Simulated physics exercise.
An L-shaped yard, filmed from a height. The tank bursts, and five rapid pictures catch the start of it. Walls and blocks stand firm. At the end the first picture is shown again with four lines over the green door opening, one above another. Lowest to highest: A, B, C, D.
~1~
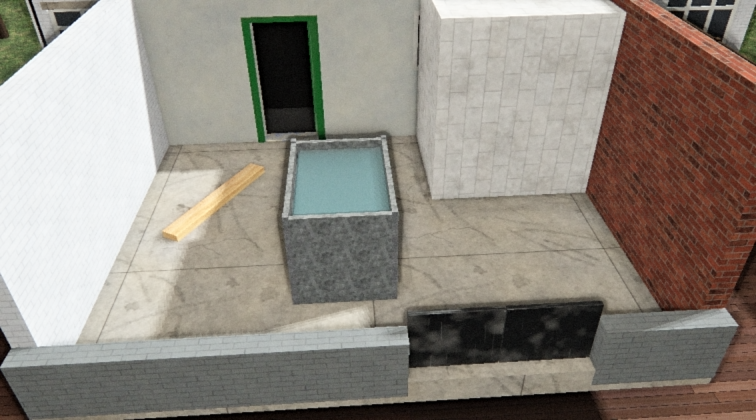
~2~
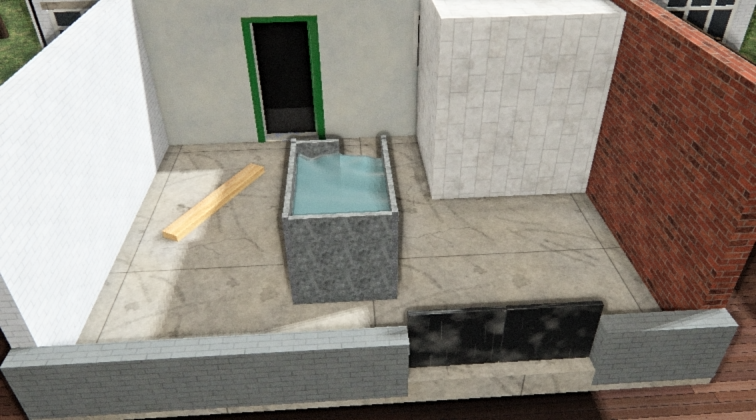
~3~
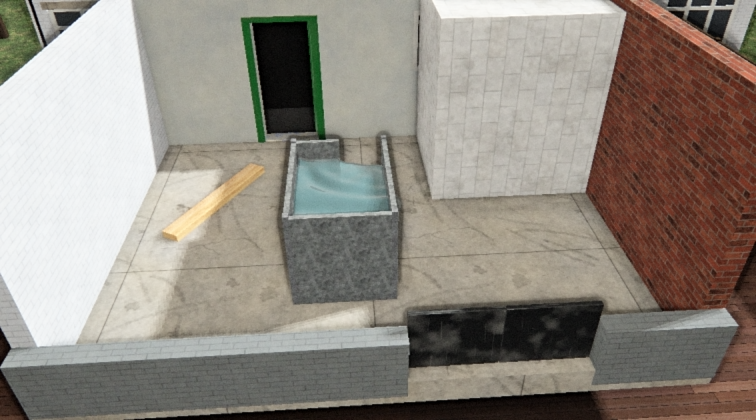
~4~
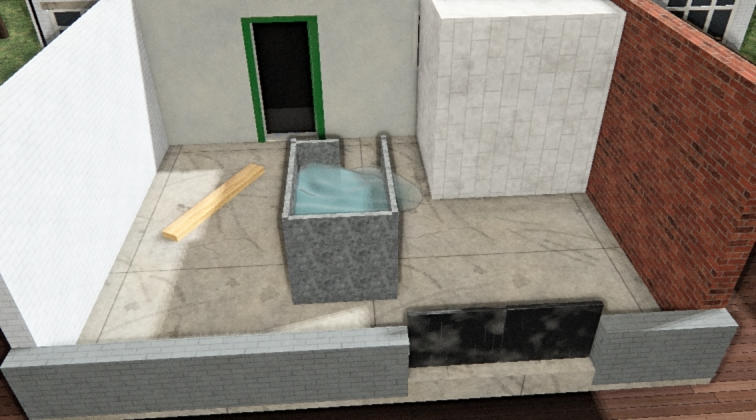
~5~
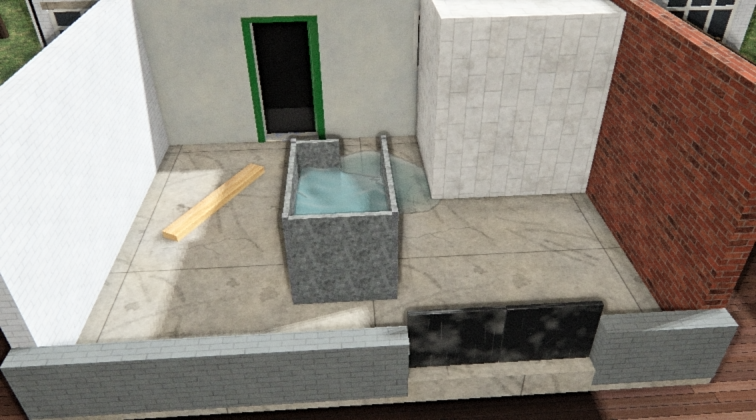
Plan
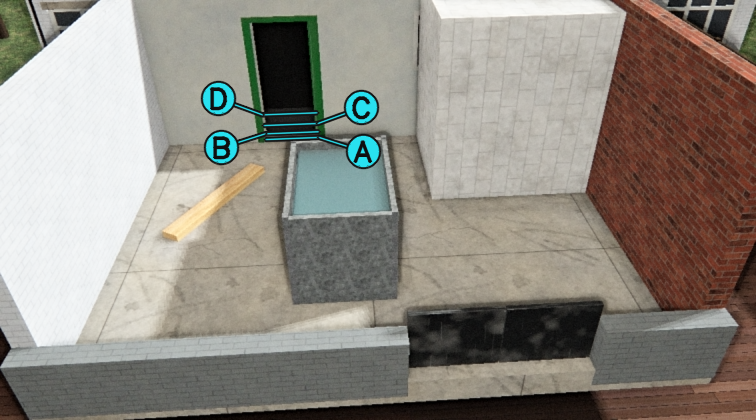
Water in a gray stone tank sinks and spreads across the paved ground behind it.
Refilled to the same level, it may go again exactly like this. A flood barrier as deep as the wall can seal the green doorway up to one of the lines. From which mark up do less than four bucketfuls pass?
Take C.
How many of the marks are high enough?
Two of them.
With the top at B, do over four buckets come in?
Yes, it does.
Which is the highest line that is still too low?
B.
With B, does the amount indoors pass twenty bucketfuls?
No, less.
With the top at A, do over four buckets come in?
Yes, that goes wrong.
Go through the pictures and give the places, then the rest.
The first frame shows water in the tank at rest, its middle at (340, 180); foot of the green doorway at (292, 140); shut gate at (504, 317).
In the second frame, water covers 1 % of the ground, its front hidden from here.
In the third frame, water covers 2 % of the ground, its front hidden from here.
The fourth frame shows front seen at (406, 182), 6 % of the ground wet.
The fifth frame shows front seen at (370, 152), 11 % of the ground wet.
On the marked copy, A at (292, 138); B at (291, 132); C at (291, 124); D at (289, 113); from the bottom up A, B, C, D.
With A, dozens of bucketfuls pour in.
With B, about 8 bucketfuls get in.
With C, a splash gets over, under a bucket.
With D, nothing gets over.
